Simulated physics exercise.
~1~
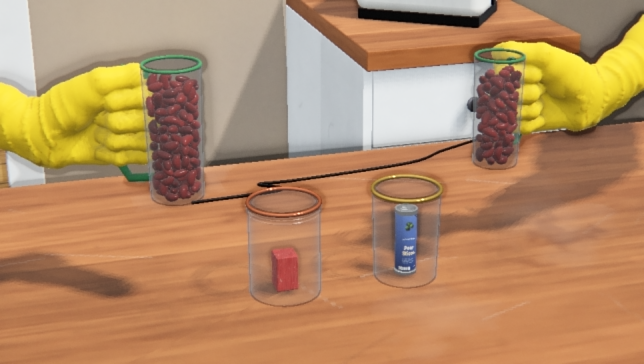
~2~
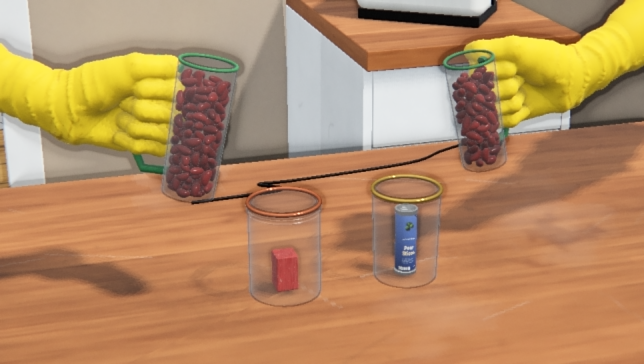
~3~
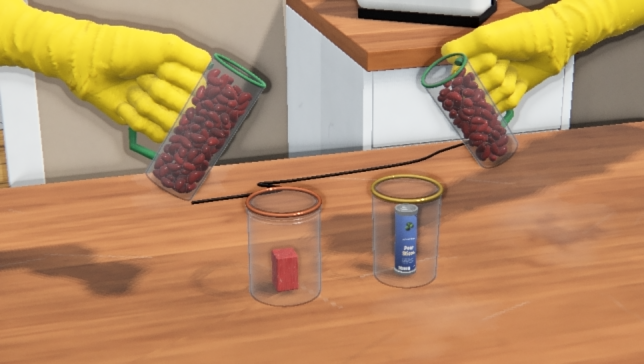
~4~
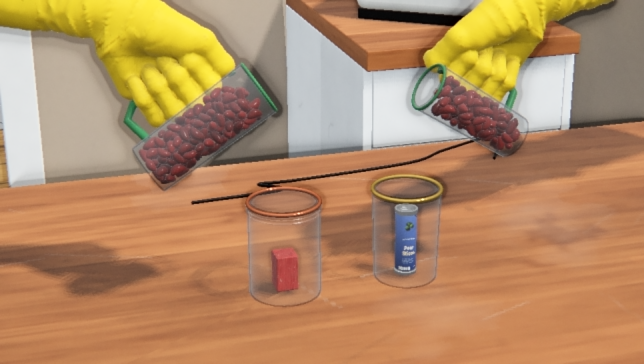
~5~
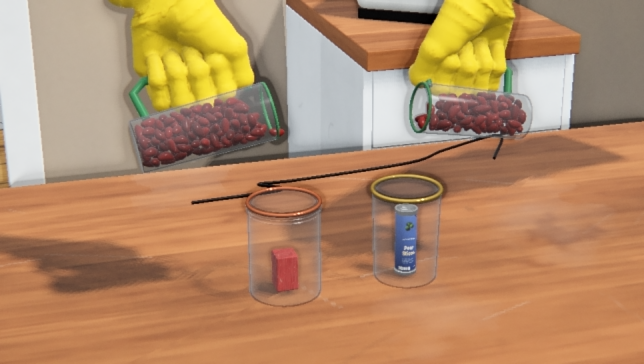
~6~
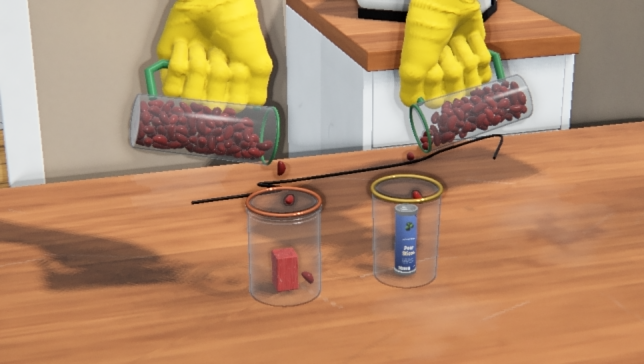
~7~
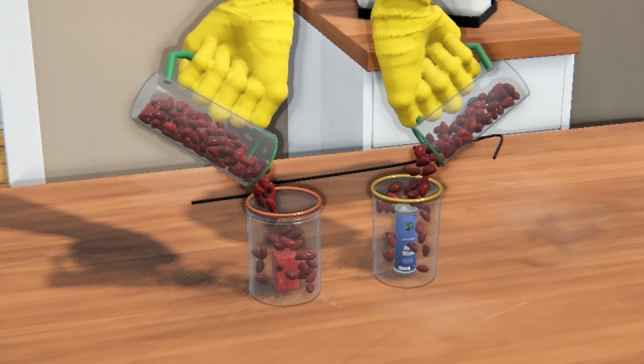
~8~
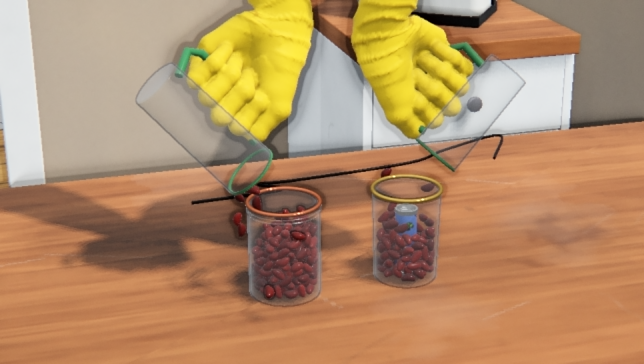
To begin with, two yellow-gloved hands hold clear, green-rimmed cups full of small dark red pieces above a wooden counter, where a jar with a red block and a glass with a blue can stand. The hands move the cups inward and tip them toward the containers until they lie on their sides. A few pieces drop first, then both cups tilt further and the pieces pour in streams. By the end the cups are upside down and look empty, the red block is buried, a few pieces have spilled by the left jar, and the blue can's top still shows.
